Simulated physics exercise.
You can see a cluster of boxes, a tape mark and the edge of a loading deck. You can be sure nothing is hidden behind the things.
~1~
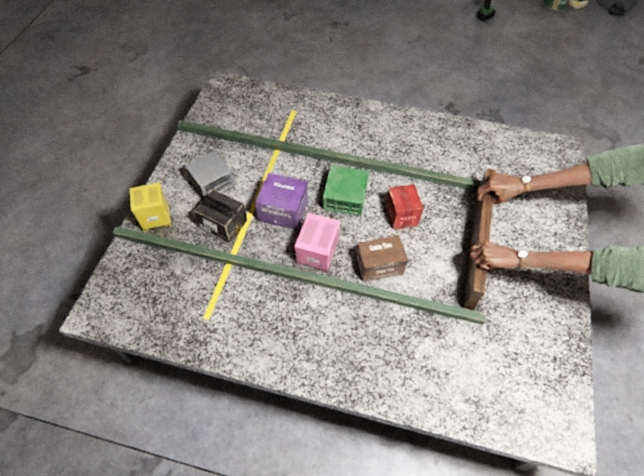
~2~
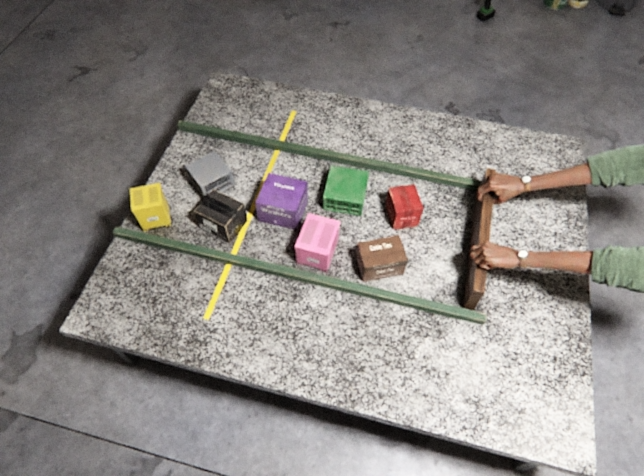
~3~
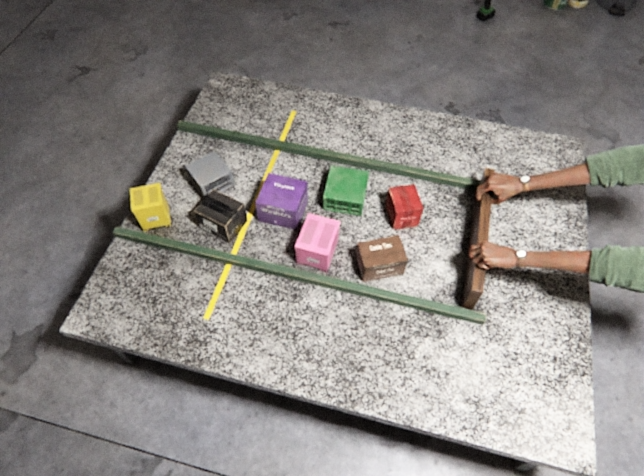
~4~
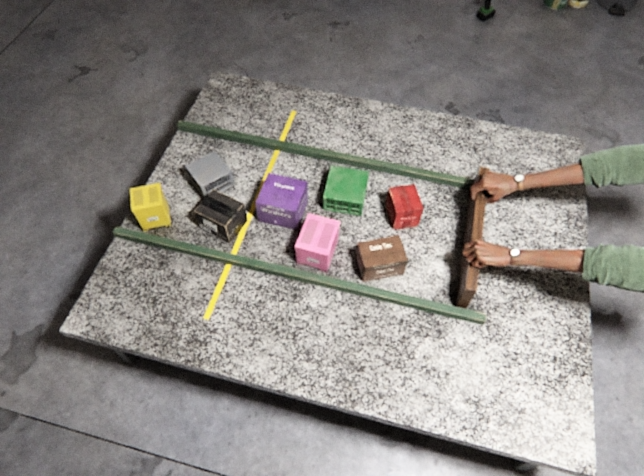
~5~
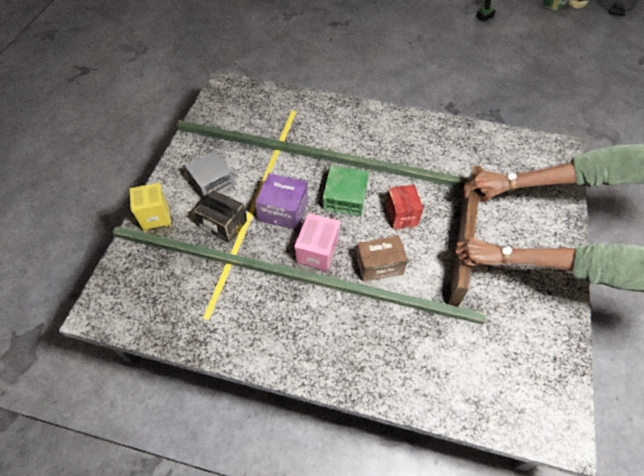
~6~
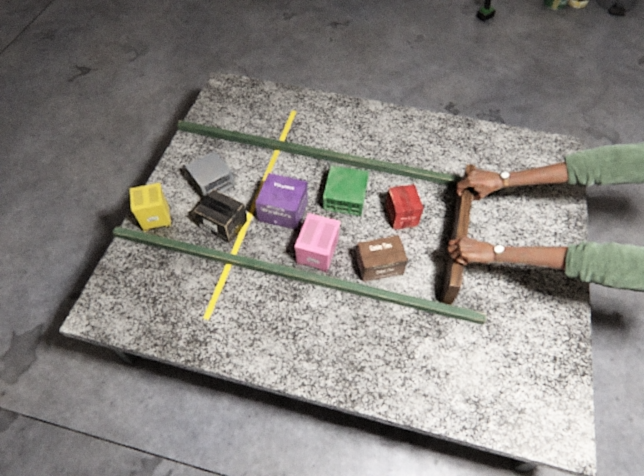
The clip shows several colored boxes between two green rails on a speckled deck with a yellow tape mark, as two hands at the right slide a brown plank slightly left toward the boxes, which stay still.
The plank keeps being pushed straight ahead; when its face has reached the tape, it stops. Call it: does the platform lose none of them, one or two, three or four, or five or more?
It loses one or two.
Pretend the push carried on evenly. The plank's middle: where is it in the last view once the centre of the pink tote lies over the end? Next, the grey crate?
Roughly (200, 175); for the second one, roughly (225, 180).
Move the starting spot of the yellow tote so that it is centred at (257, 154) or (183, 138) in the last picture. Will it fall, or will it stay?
It keeps its place, then keeps its place.
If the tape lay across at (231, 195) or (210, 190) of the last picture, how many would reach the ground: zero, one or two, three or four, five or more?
The first spot gives either one or two, the second gives either three or four.
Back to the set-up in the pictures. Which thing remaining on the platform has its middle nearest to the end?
The black parcel is the one.
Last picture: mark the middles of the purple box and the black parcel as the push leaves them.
Listed in order, first is (210, 184) and the other is (150, 212).
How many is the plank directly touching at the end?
Count recorded: 2.
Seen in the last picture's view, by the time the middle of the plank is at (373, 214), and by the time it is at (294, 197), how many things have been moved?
One spot: 4. Other spot: 7.
Early on, none off yet; yellow tote at rest near (151, 208); grey crate at rest near (210, 176); black parcel at rest near (222, 216).
Finally, the number that fall off is one or two; lost, yellow tote.
